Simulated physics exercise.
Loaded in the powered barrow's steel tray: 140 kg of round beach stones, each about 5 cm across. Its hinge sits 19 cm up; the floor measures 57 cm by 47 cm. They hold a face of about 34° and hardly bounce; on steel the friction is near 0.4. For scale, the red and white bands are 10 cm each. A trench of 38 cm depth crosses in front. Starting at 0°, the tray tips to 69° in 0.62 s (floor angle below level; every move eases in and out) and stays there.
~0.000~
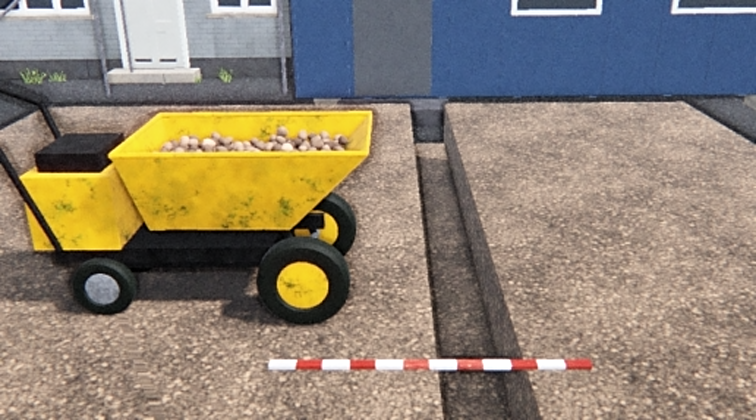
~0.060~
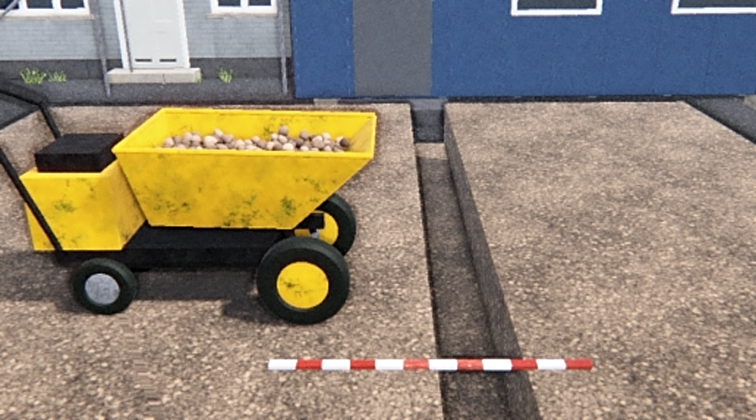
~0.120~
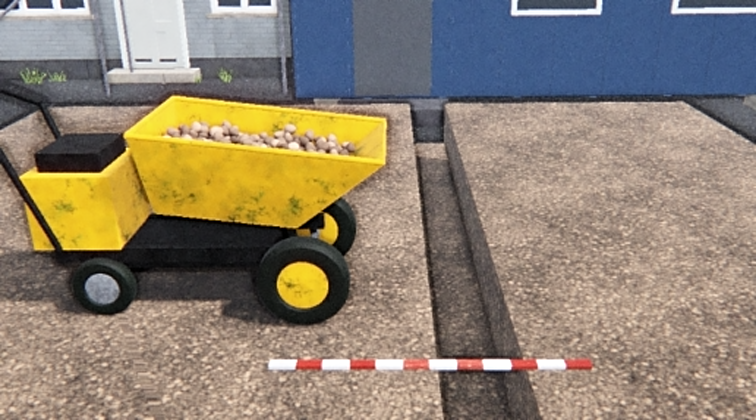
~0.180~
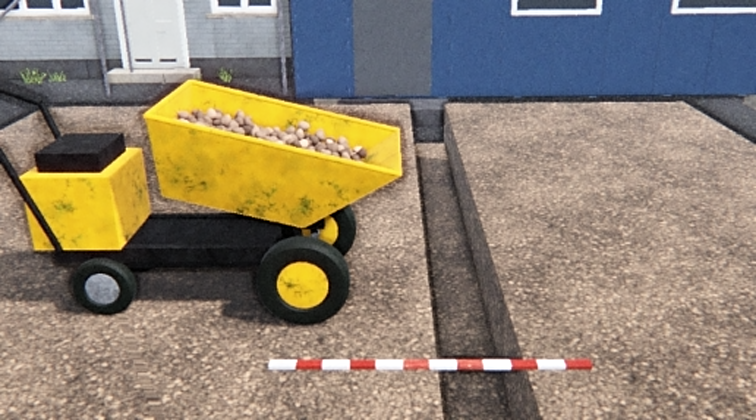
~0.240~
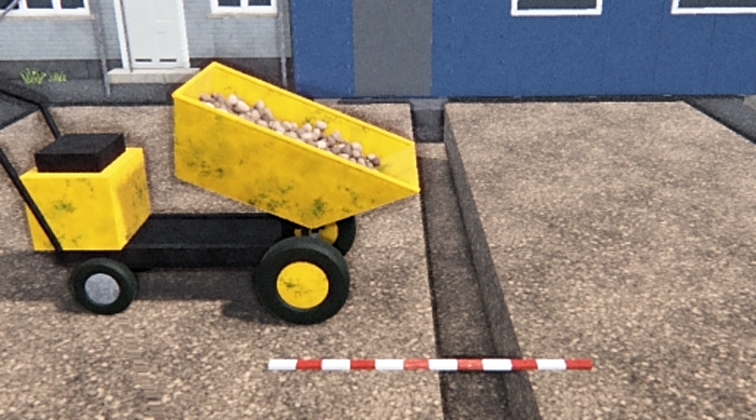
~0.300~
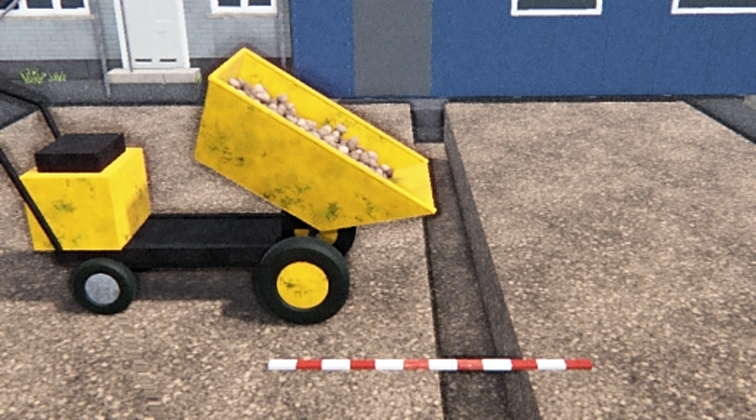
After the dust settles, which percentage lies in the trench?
Roughly 54 per cent ends in the trench.
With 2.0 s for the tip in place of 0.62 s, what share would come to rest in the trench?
Then about 75 per cent.
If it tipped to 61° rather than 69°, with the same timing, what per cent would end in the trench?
It would be near 50 per cent.
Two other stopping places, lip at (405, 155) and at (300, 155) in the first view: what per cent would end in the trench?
About 20 and 85 per cent.
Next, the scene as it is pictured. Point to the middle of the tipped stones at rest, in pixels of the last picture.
Around (495, 332).
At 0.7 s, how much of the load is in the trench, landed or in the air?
About 15 per cent by then.
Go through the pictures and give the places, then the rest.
Lip at (367, 154), floor tilted 0°, highest stones at (280, 143), in the first picture.
The tray is at 2°, its lip at (372, 156); the top of the load is at (248, 142); the stones move at 0.4 m/s on average, in the second picture.
The tray is at 7°, its lip at (384, 163); the top of the load is at (199, 135); the stones move at 0.8 m/s on average, in the third picture.
The tray is at 14°, its lip at (401, 175); the top of the load is at (197, 120); the stones move at 1.2 m/s on average, in the fourth picture.
Lip at (418, 191), floor tilted 23°, highest stones at (215, 103); the stones move at 1.4 m/s on average, in the fifth picture.
Lip at (434, 212), floor tilted 33°, highest stones at (238, 89); the stones move at 1.5 m/s on average, in the sixth picture.
After 0.5 s the floor is at 58°; 100 % in the tray; the foremost stones are at (425, 227).
After 0.7 s the floor is at 69°; 79 % in the tray, 17 % in the trench, 3 % past the trench; the foremost stones are at (520, 285).
After 1.1 s the floor is at 69°; 12 % in the tray, 43 % in the trench, 45 % past the trench; the foremost stones are at (704, 288).
After 3.0 s the floor is at 69°; 0 % in the tray, 54 % in the trench, 46 % past the trench; the foremost stones are past the picture's edge.
